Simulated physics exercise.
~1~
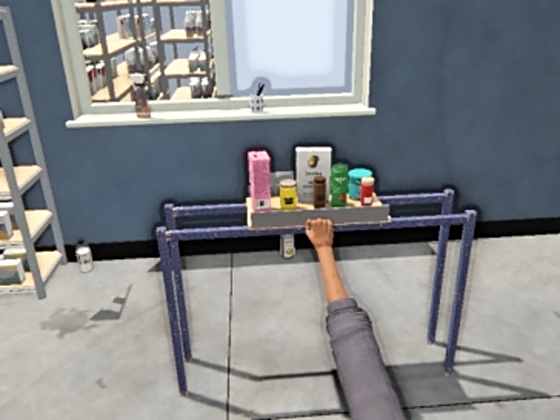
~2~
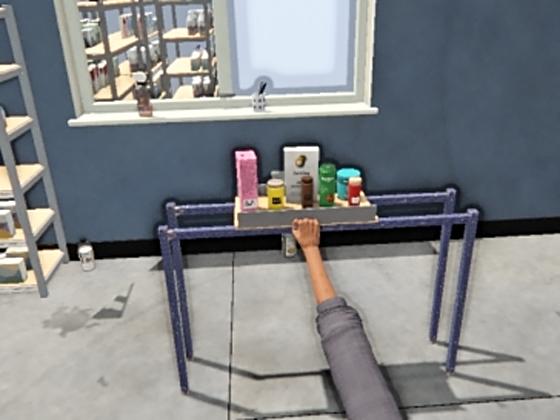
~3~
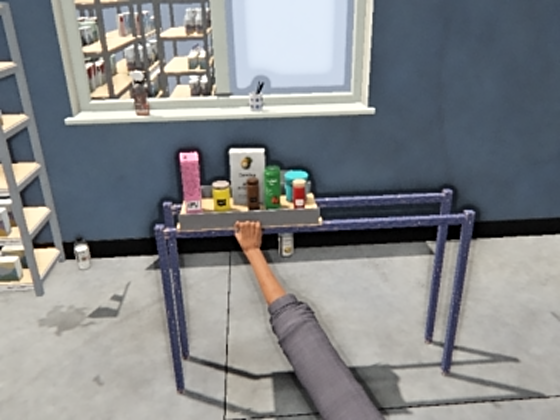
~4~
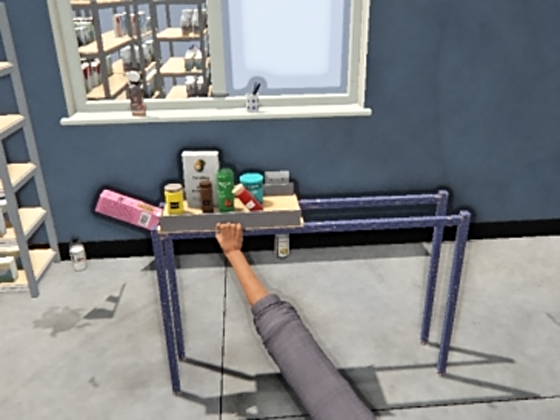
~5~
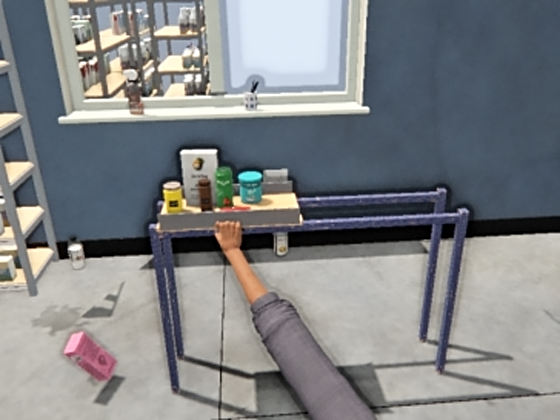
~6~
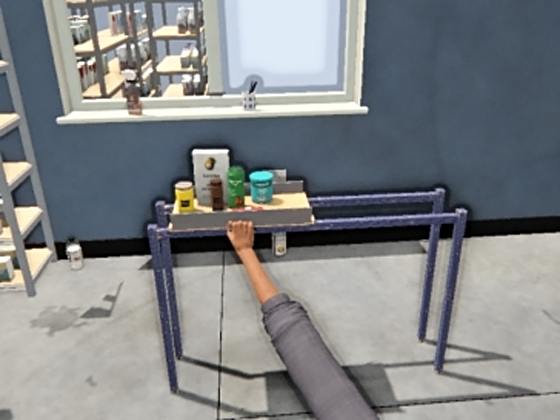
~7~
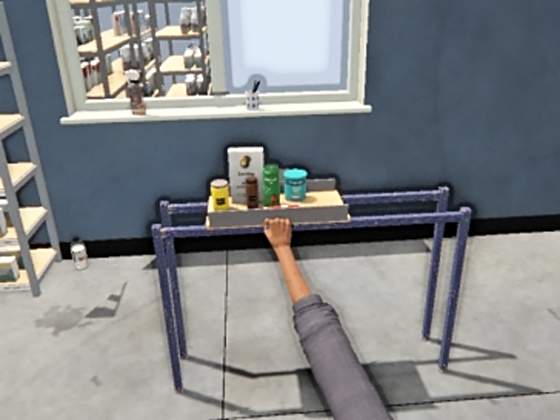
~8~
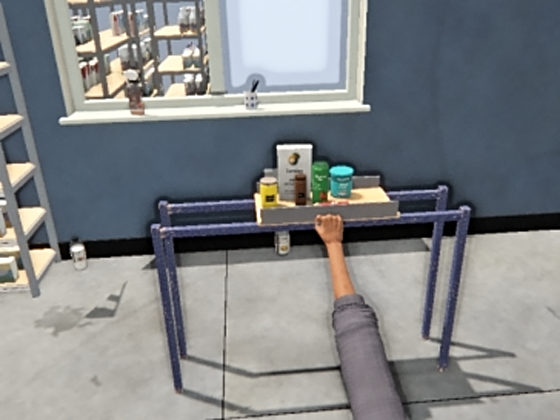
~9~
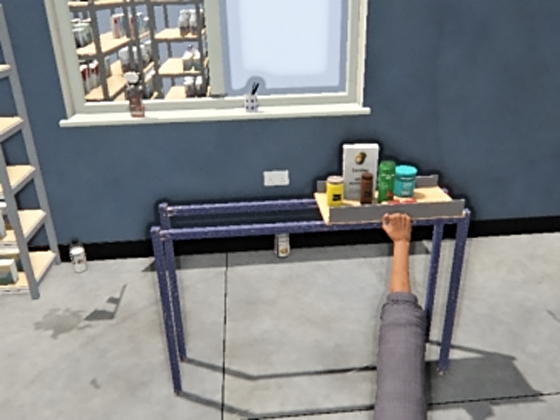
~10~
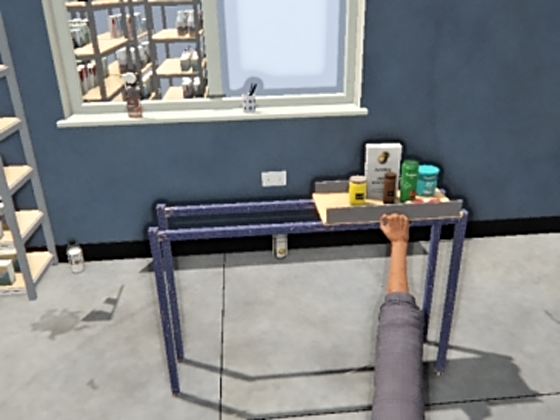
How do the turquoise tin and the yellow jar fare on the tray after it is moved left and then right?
Both stay upright and keep roughly their original places on the tray.
